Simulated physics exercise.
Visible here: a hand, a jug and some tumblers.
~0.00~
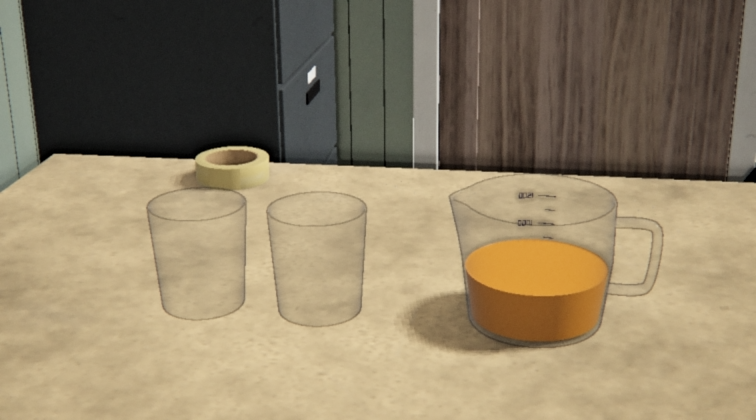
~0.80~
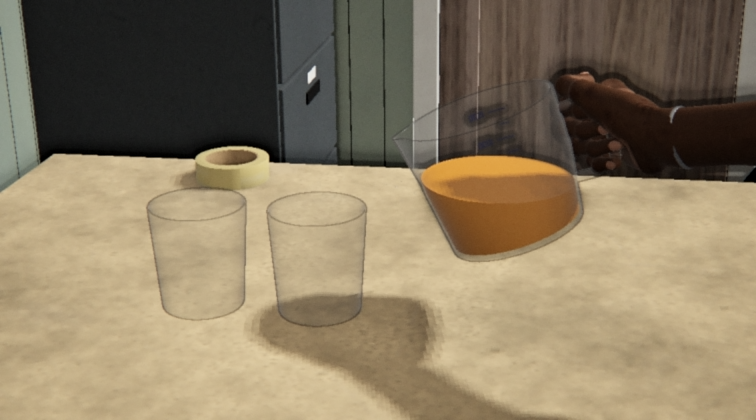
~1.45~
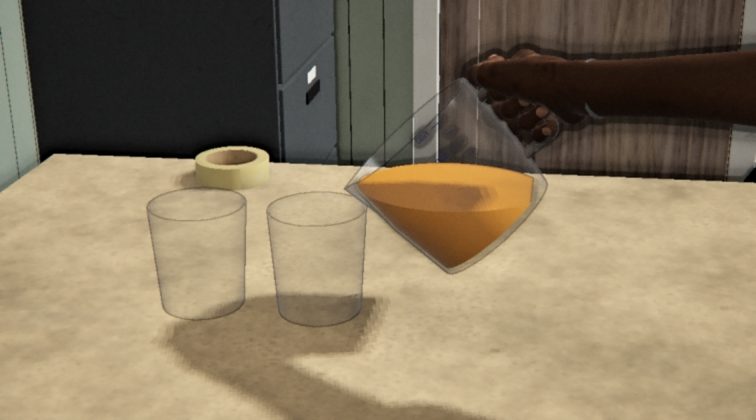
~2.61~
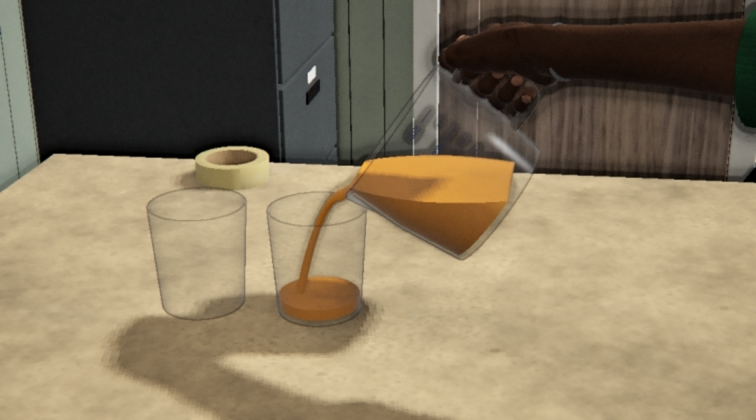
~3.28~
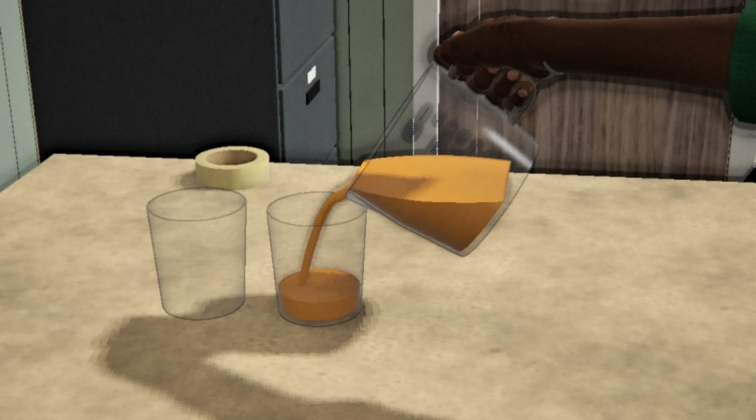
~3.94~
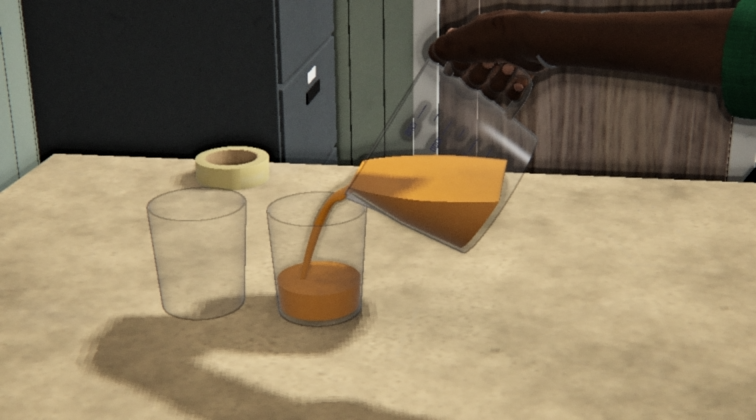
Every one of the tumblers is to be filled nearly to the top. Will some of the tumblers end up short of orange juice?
Yes, some miss out.
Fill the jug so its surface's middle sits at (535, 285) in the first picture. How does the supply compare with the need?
If so, I reckon it's lacking.
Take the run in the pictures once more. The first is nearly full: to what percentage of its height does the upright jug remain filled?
Level: Near 10 per cent.
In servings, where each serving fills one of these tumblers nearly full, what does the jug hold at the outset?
I'd put it at close to 1.0 servings.
After 6.7 s, the first is about half full.
After 16.8 s, the first is done and the jug has a little of its load.
After 26.9 s, the jug is empty with one filled and the next at about a quarter of a serving.
